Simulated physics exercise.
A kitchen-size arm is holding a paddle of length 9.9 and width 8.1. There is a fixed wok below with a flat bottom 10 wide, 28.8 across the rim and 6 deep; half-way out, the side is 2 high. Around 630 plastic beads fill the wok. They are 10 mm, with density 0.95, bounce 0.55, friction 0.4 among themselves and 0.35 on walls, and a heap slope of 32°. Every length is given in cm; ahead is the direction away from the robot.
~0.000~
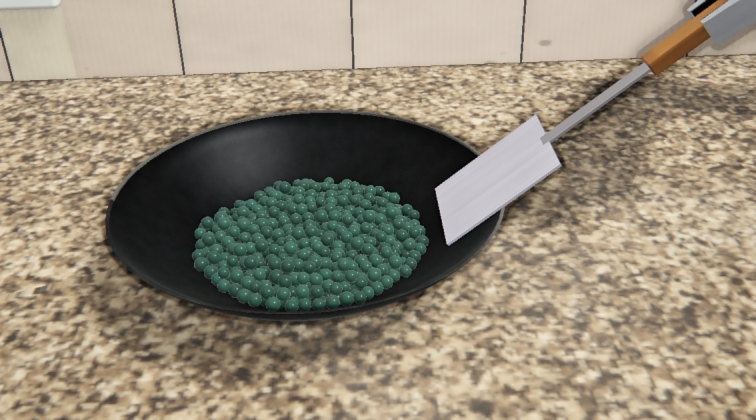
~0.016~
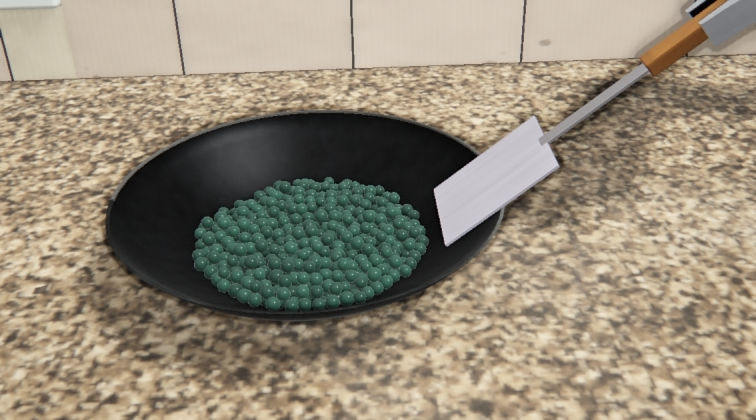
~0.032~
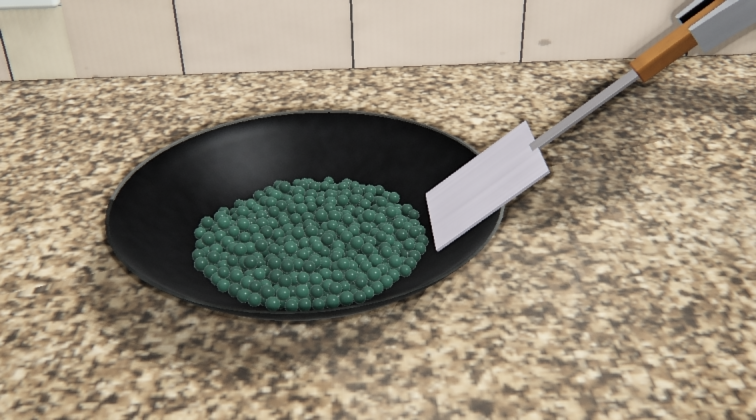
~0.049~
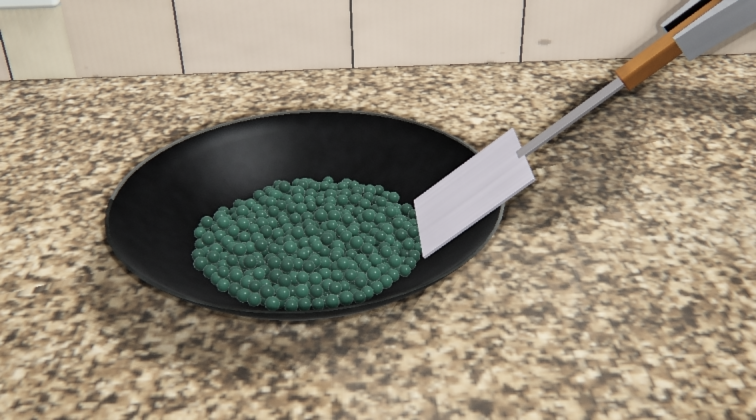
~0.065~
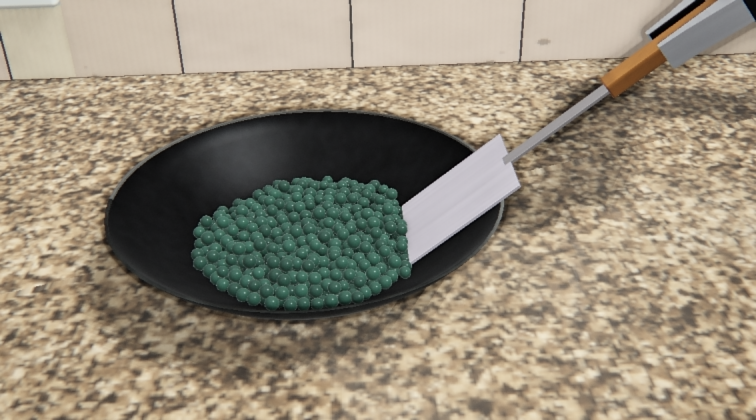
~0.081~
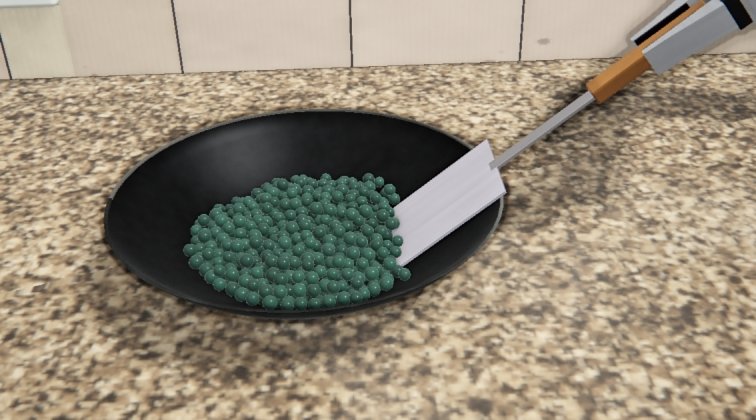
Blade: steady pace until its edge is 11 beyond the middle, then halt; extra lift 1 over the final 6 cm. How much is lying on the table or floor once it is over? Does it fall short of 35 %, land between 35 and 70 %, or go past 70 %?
It falls short of 35 %.
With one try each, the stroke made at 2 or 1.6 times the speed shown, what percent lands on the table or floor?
The two tries give about 40 and 40 in a hundred.
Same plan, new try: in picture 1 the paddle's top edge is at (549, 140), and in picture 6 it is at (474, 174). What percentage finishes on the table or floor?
Roughly 40 percent ends up there.
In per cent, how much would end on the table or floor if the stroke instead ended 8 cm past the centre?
In that case around 0 per cent.
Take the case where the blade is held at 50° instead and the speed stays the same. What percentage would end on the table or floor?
Near 30 %.
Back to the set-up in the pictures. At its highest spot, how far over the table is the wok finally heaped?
About 7.0 centimetres.
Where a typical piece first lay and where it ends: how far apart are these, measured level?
The figure is about 5 cm.
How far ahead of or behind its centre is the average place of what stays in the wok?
I'd say it's roughly 4.0 cm toward the front.
After 0.19 s, sloping 39°, highest piece 8 above the table; 632 in the wok.
After 0.30 s, sloping 39°, highest piece 7 above the table; 632 in the wok.
After 0.56 s, sloping 39°, highest piece 8 above the table; 478 in the wok, 142 on the table or floor, 12 on the blade or in flight.
After 1.61 s, sloping 39°, highest piece 7 above the table; 477 in the wok, 155 on the table or floor.
In the end, 477 in the wok, 155 on the table or floor. That is 25 % on the table or floor.
